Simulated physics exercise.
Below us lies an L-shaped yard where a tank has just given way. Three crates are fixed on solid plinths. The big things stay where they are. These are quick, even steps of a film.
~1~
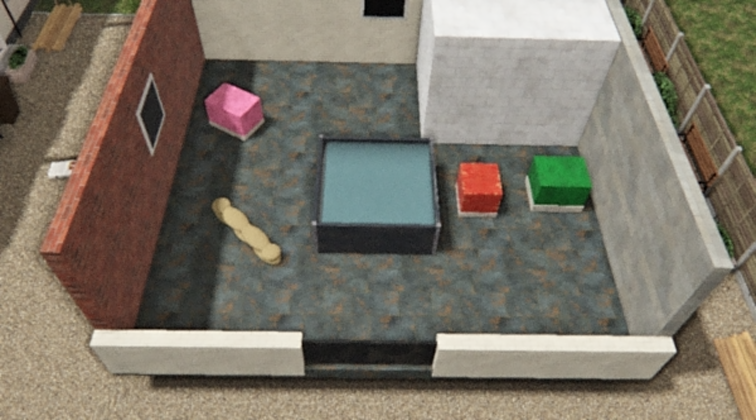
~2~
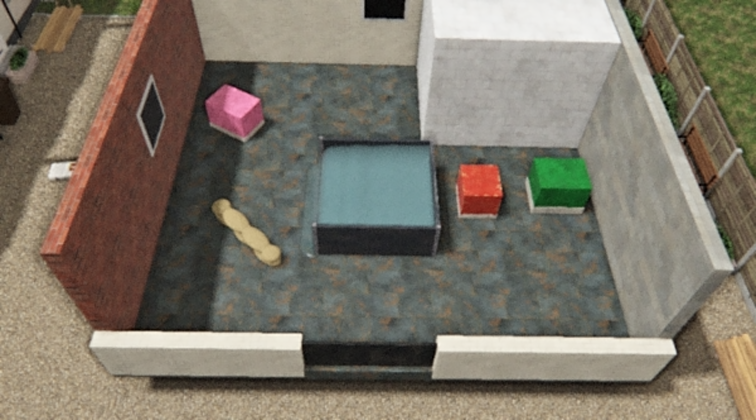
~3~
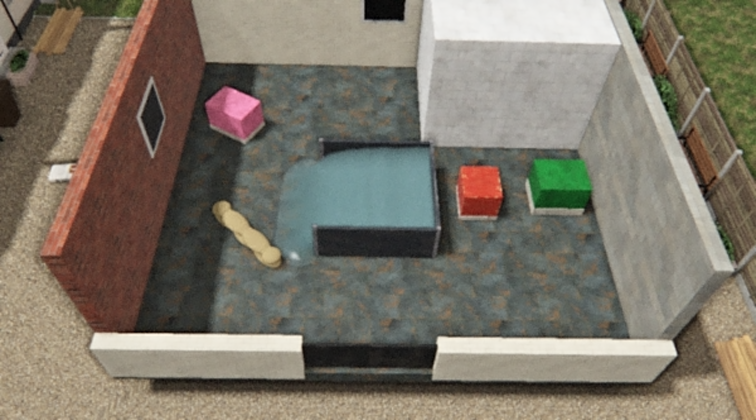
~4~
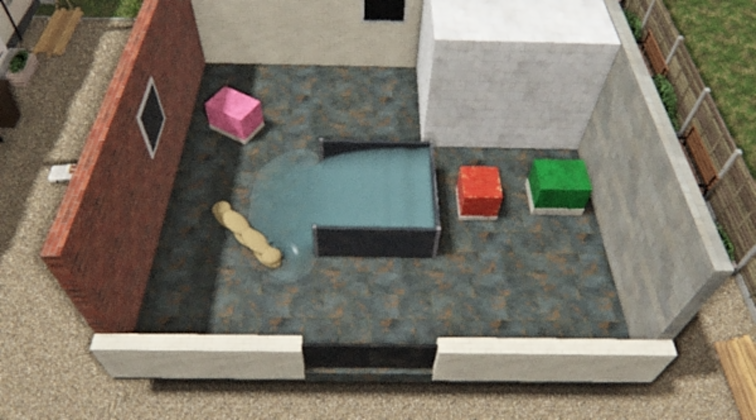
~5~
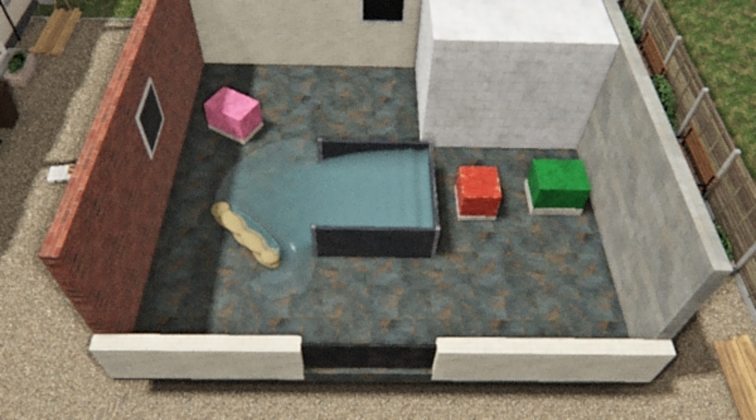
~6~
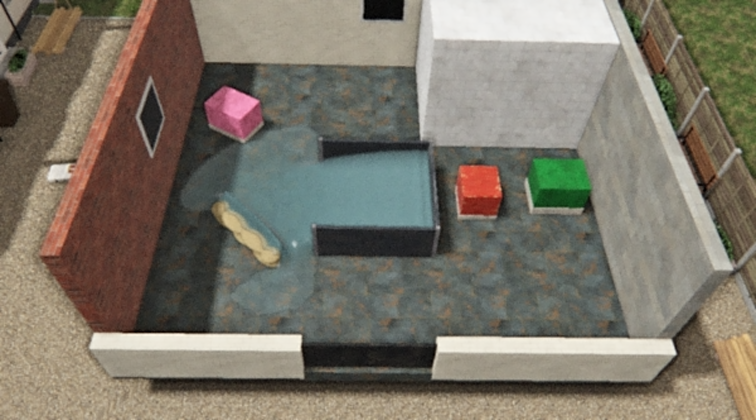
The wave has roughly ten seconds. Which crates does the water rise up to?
One by one: The pink crate is soaked; the red crate keeps dry; the green crate keeps dry.
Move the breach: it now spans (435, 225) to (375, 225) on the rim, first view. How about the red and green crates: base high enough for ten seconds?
My reading: The red one is topped, the green one ends up wet.
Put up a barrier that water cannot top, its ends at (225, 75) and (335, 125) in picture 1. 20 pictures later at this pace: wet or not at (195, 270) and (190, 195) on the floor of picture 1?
In turn: Covered, flooded.
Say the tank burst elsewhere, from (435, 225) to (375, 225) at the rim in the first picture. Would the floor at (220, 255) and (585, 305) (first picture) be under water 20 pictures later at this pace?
In turn: Covered, covered.
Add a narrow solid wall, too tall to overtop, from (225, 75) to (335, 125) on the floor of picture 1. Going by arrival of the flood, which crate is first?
That is the pink-painted one.
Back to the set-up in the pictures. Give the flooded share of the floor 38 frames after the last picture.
I make it 75 per cent.
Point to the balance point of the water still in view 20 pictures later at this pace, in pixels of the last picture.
Close to (263, 186).
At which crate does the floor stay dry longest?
Last comes the one in green.
A moment on, water covers 25 % of the floor; the pink crate water round its plinth, the red crate not reached, the green crate not reached.
Next, water covers 40 % of the floor; the pink crate water round its plinth, the red crate not reached, the green crate not reached.
Then, water covers 50 % of the floor; the pink crate water round its plinth, the red crate not reached, the green crate not reached.
Later, water covers 75 % of the floor; the pink crate water round its plinth, the red crate water round its plinth, the green crate not reached.
In the end, water covers 100 % of the floor; the pink crate was topped, the red crate stayed above the water, the green crate stayed above the water.
